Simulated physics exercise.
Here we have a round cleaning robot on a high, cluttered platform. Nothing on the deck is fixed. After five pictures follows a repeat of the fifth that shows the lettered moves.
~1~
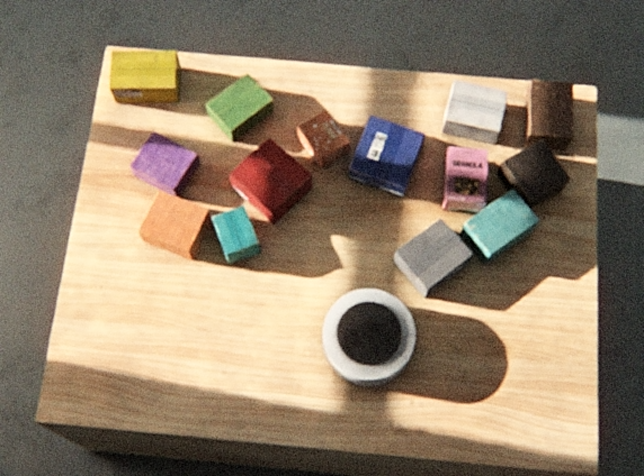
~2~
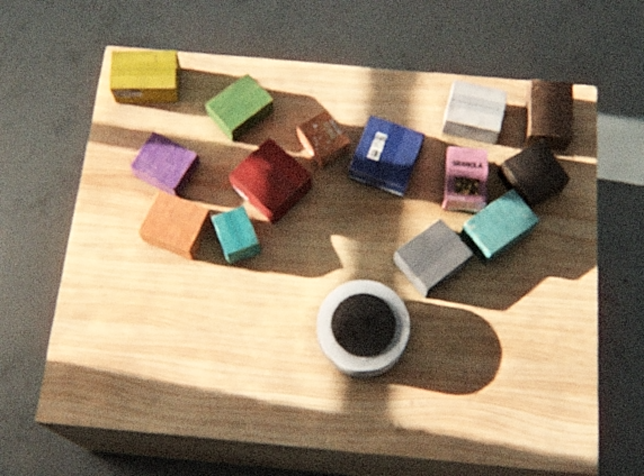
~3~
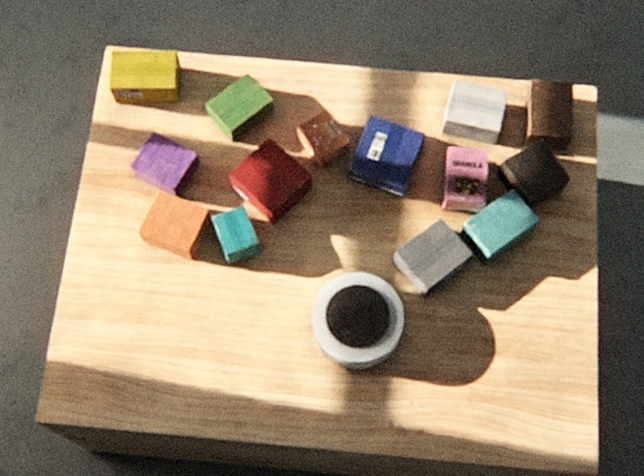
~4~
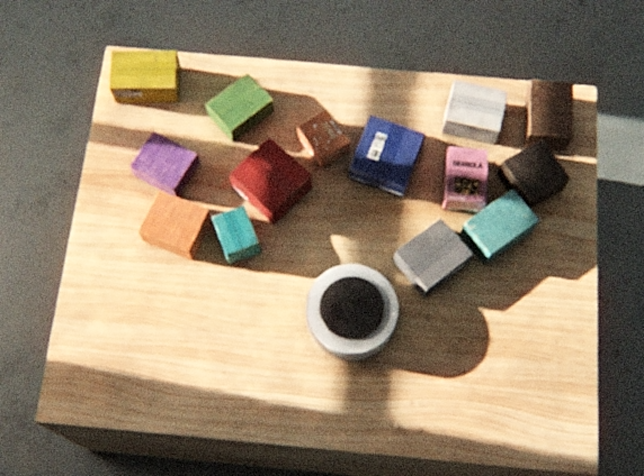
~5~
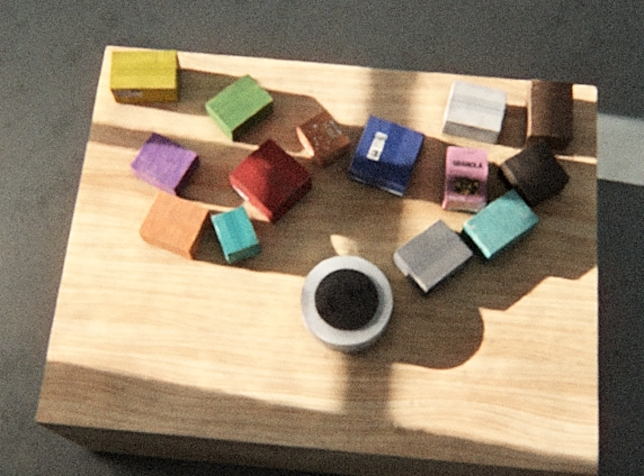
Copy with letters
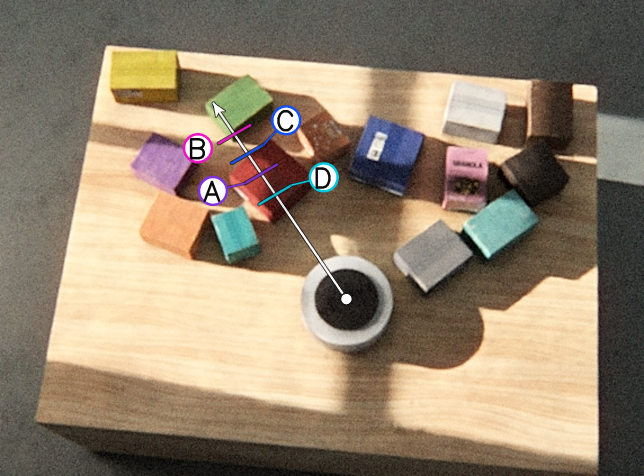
Round white robot with a dark top sliding slowly up and left across a wooden platform, past colourful blocks that stay still.
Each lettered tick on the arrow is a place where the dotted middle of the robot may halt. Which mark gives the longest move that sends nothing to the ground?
Stop at C.
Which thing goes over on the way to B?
The green crate.
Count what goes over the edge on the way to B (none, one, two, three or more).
One.
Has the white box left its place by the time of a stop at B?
No.
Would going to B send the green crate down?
By then, yes.
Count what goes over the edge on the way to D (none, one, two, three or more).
The count is none.
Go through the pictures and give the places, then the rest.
In the first picture, orange crate (175, 225); green crate (241, 108); blue parcel (386, 157).
In the second picture, robot (363, 329); red box (272, 180).
In the third picture, robot (357, 321); purple crate (166, 165).
In the fourth picture, robot (351, 312); white box (474, 112).
In the fifth picture, robot (346, 304); brown crate (548, 115); turquoise box (237, 235); orange box (324, 140).
On the marked copy, A at (261, 173); B at (234, 134); C at (248, 154); D at (275, 195); the arrow from (346, 299) to (213, 103); the white dot at (346, 299).
Following C. Soon after the start, robot (310, 250); yellow parcel (146, 77); brown crate (548, 115).
Later, robot (274, 199); green crate (236, 96); orange crate (170, 226).
In the end, robot (249, 162); green crate (224, 59); red box (224, 102); nothing has fallen.
As for the rest, A is safe but short; B drops the green crate; D is safe but short.
